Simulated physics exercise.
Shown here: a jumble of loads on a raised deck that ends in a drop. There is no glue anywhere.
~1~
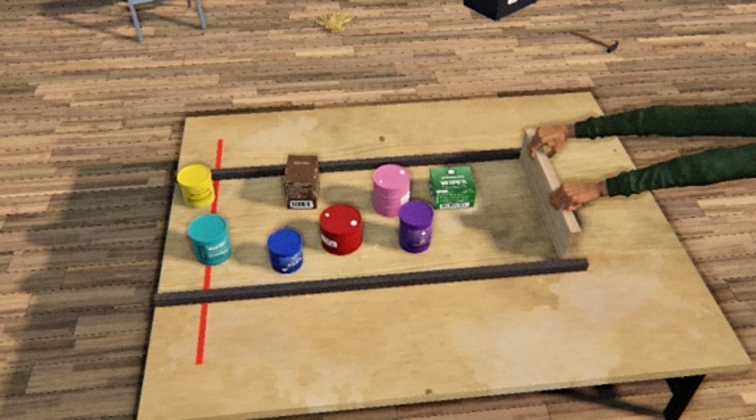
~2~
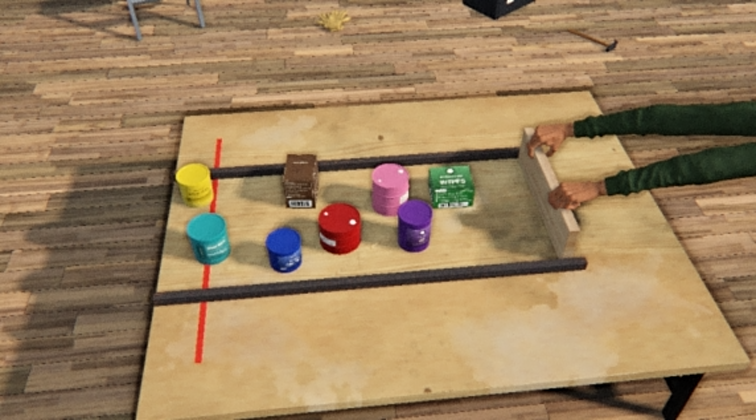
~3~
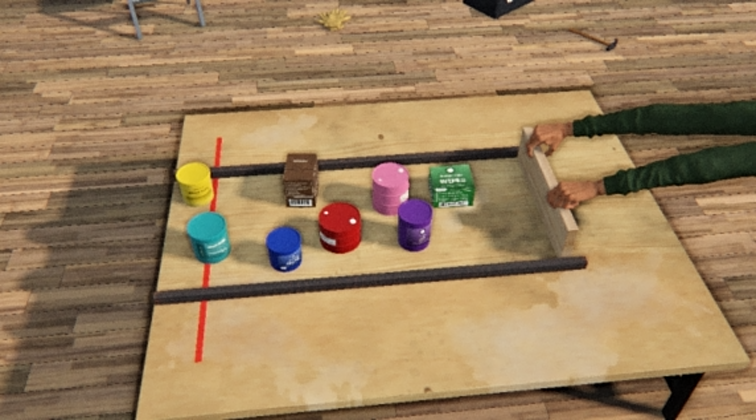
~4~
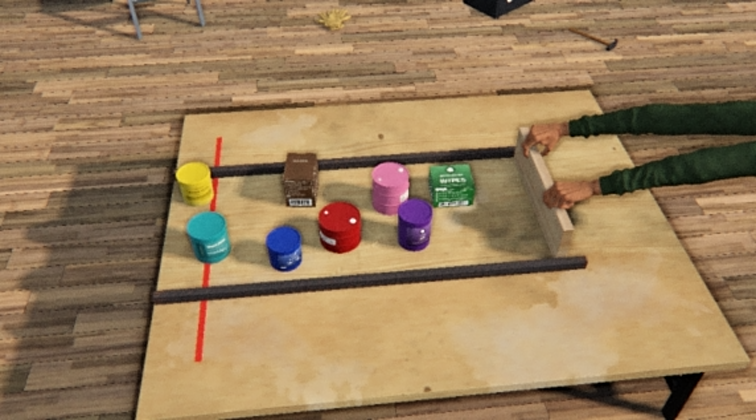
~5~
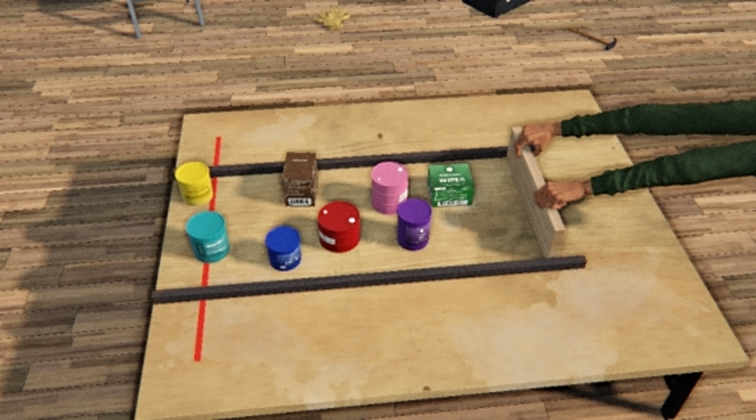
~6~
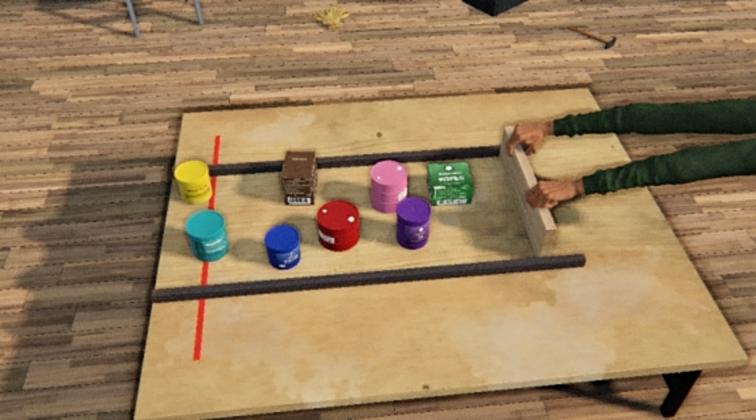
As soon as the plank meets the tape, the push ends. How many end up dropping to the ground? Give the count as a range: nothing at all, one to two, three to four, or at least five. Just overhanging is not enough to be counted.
The count is three to four.
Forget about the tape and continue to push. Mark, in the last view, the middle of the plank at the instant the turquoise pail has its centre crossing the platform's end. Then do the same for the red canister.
Approx. (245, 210) / approx. (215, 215) for the other.
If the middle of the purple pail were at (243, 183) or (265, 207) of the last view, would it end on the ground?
Taking the two places in turn, it drops; drops.
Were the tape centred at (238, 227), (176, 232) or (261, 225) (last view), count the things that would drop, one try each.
1, 8, 0.
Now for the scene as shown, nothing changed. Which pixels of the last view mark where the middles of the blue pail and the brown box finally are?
You'll see the blue pail at (184, 270), with the brown box at (189, 175).
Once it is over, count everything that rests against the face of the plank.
4 in contact.
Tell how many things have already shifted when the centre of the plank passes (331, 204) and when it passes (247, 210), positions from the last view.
Counts: 6 / 8.
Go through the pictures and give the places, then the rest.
In the first frame, yellow pail (197, 187); turquoise pail (211, 240); blue pail (286, 252); plank (547, 192); tape (211, 233).
In the second frame, turquoise pail (209, 240); plank (546, 191).
In the third frame, blue pail (285, 250); red canister (340, 228).
In the fourth frame, yellow pail (196, 185); brown box (302, 180).
In the fifth frame, turquoise pail (209, 238); purple pail (414, 225).
In the sixth frame, yellow pail (194, 183); turquoise pail (208, 237); blue pail (283, 248); plank (525, 190); tape (209, 229).
Soon after, none off yet; yellow pail at rest near (194, 183); turquoise pail at rest near (208, 237); blue pail at rest near (283, 248).
After that, none off yet; yellow pail at rest near (194, 183); turquoise pail at rest near (208, 237); blue pail displaced a little near (274, 254).
In the end, the number that fall off is three or four; gone, pink canister, red canister, turquoise pail and yellow pail.
